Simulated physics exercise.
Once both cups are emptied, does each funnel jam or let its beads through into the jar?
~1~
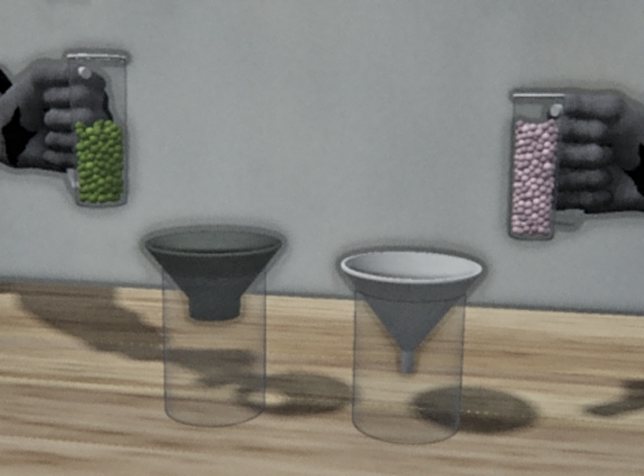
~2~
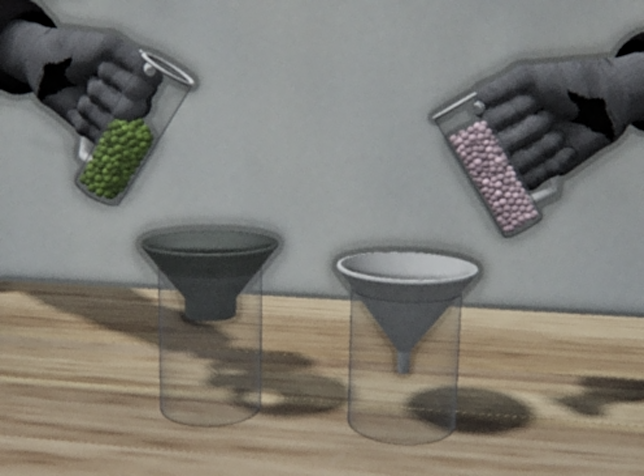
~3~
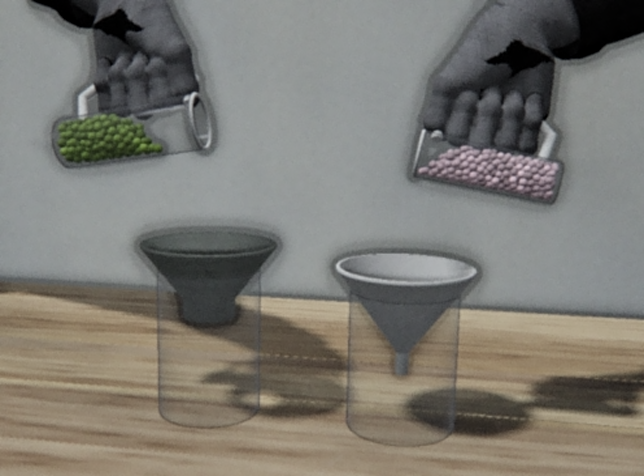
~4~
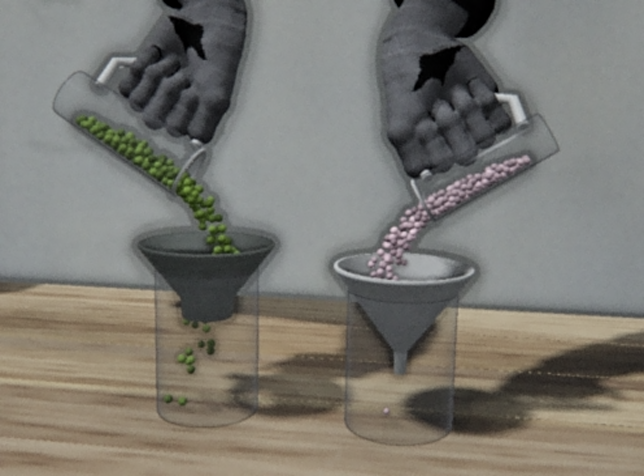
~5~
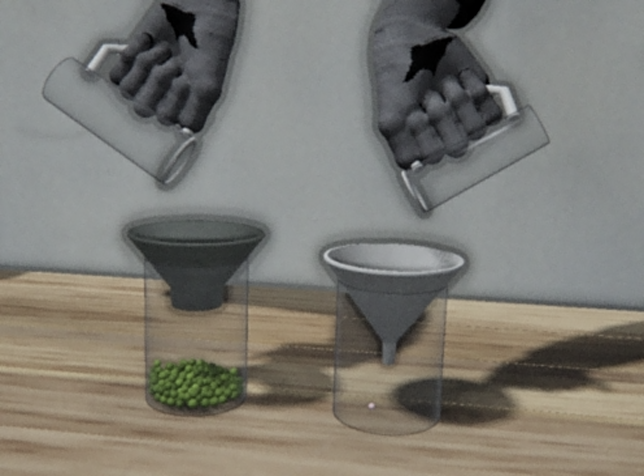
The left funnel lets all the green beads through into its jar. The right funnel jams, with only a stray few pink beads getting down into the jar.
